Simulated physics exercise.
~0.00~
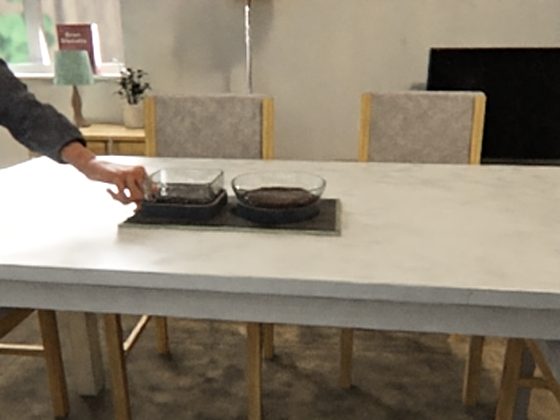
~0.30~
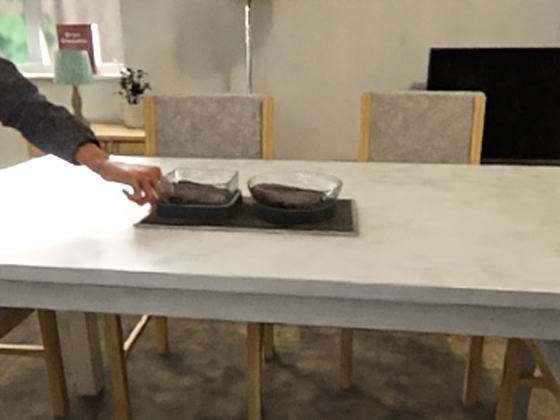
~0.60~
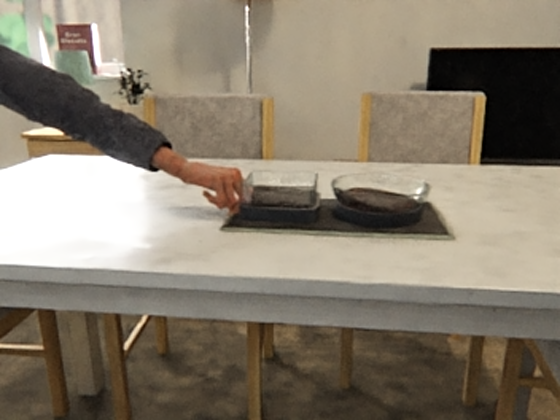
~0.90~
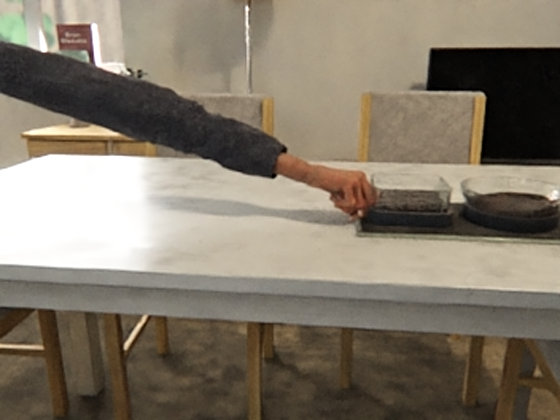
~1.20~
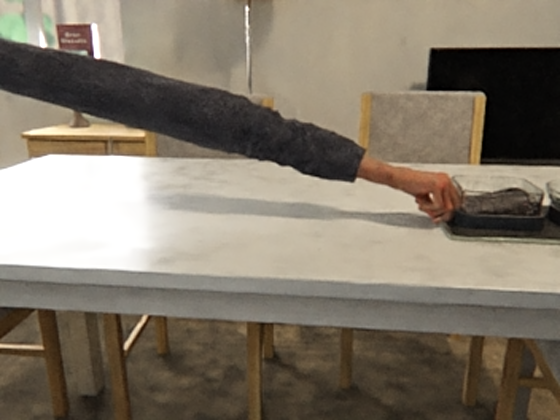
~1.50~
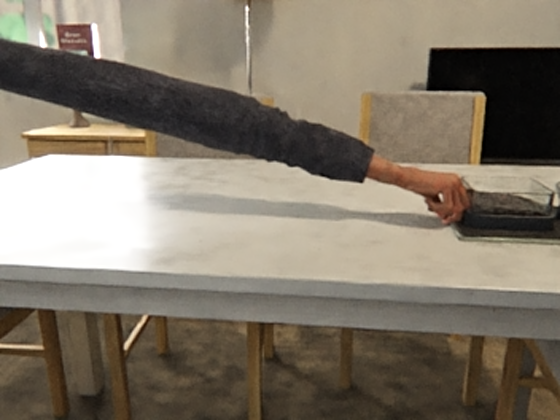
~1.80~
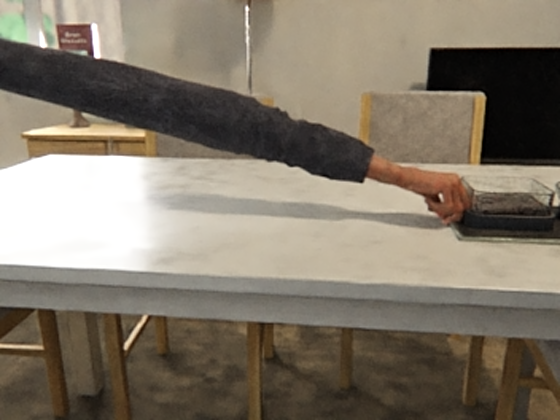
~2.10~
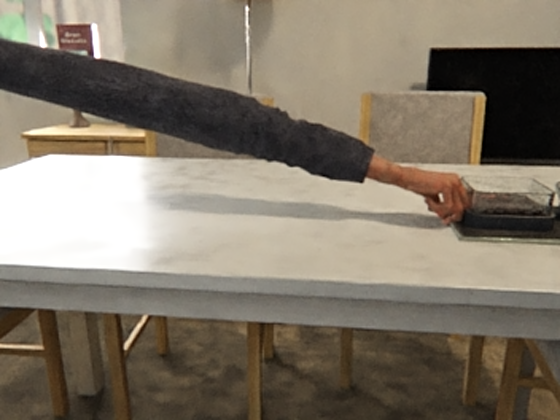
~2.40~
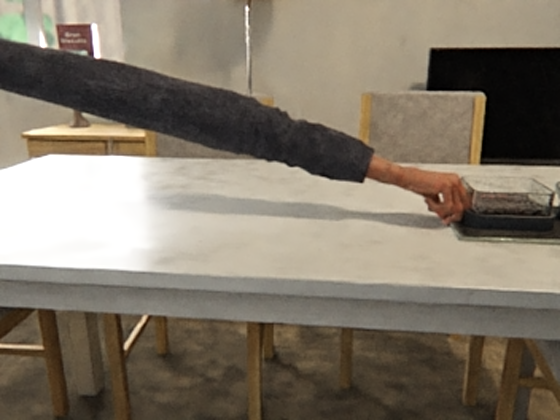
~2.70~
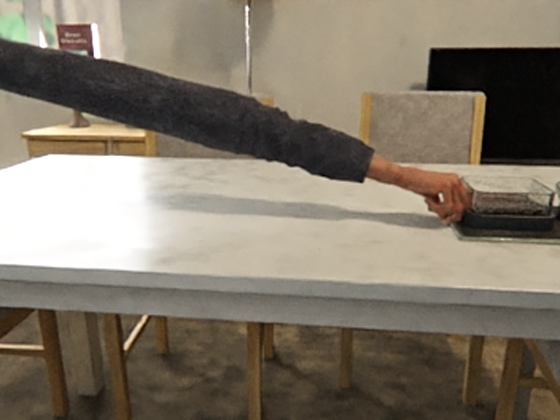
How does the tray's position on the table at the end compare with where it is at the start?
It starts on the left-hand part of the table, in front of the left chair, and ends far over to the right, partly cut off by the right edge of the view.
